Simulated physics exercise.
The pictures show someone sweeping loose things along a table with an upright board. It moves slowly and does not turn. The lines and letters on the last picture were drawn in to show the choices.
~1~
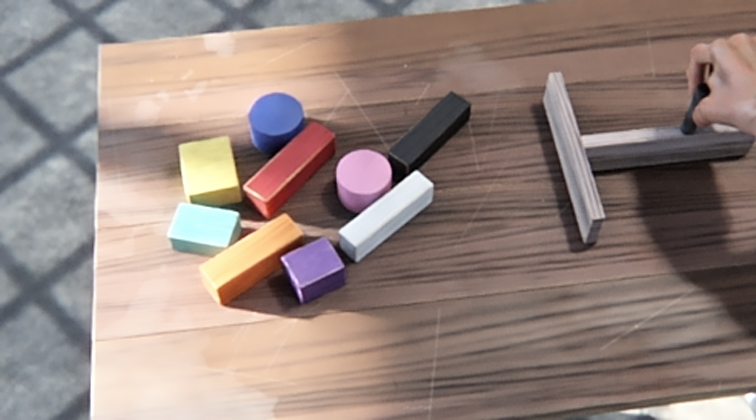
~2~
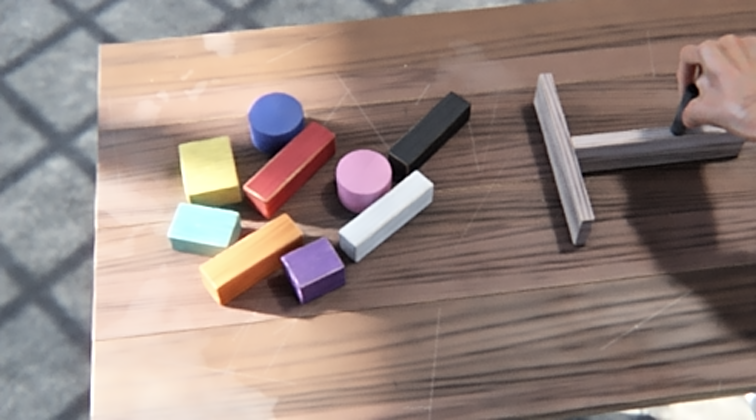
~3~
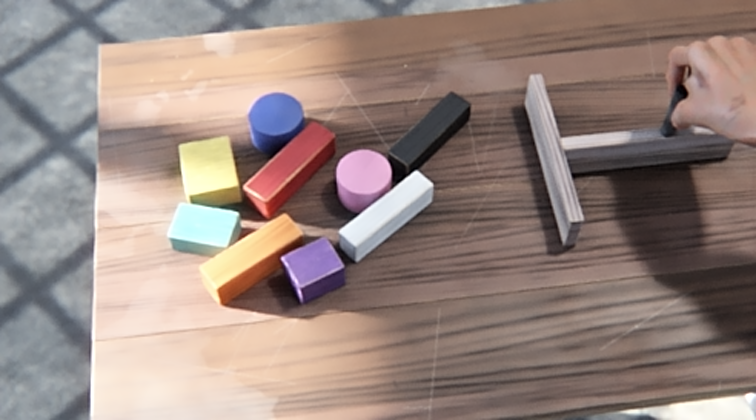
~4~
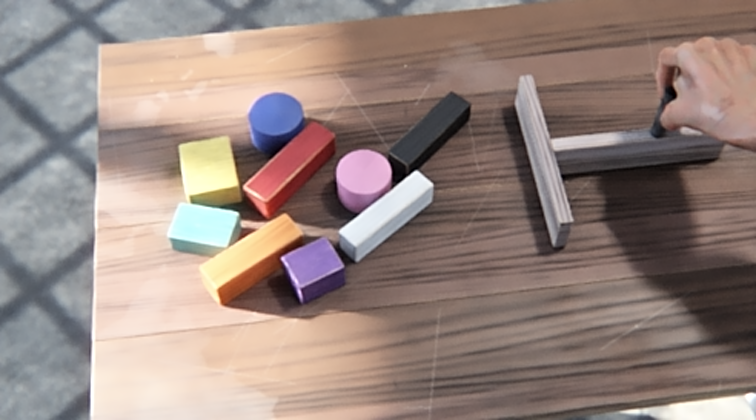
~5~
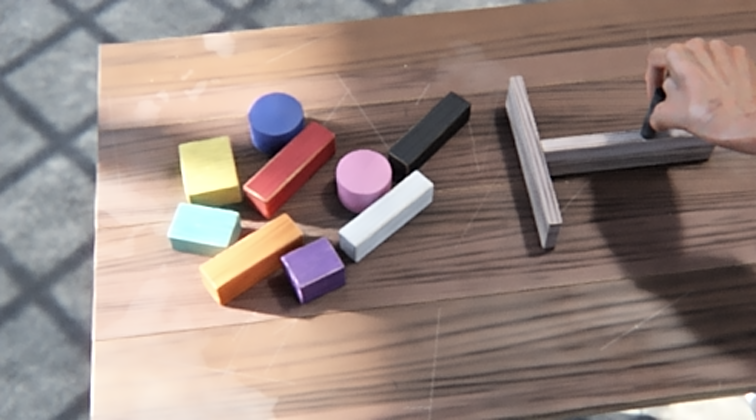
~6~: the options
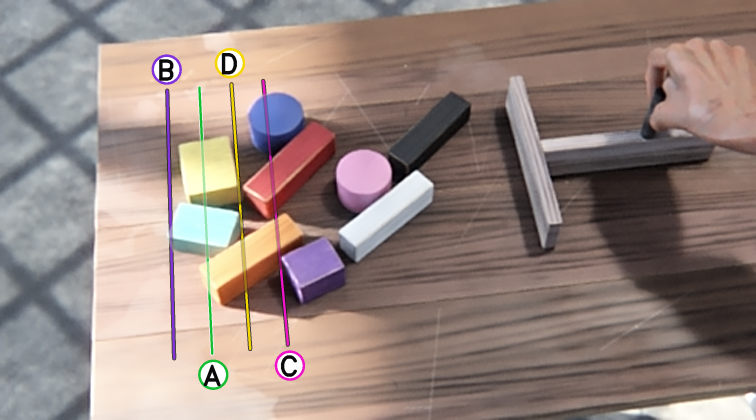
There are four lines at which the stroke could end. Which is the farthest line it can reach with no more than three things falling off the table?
No farther than B.
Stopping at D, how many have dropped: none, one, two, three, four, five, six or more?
In all, none.
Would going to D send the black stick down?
No.
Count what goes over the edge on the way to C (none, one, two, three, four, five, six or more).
In all, none.
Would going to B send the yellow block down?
By then, yes.
On the marked copy, A at (205, 209); B at (170, 213); C at (275, 202); D at (240, 205).
Taking B. A third of the way, board (406, 160); black stick (378, 136); white stick (366, 222).
Two thirds of the way, board (273, 174); yellow block (164, 161); turquoise block (171, 247).
When it is over, board (169, 186); yellow block over the edge; red stick over the edge; three fallen.
As for the rest, A is within the limit but short; C is within the limit but short; D is within the limit but short.
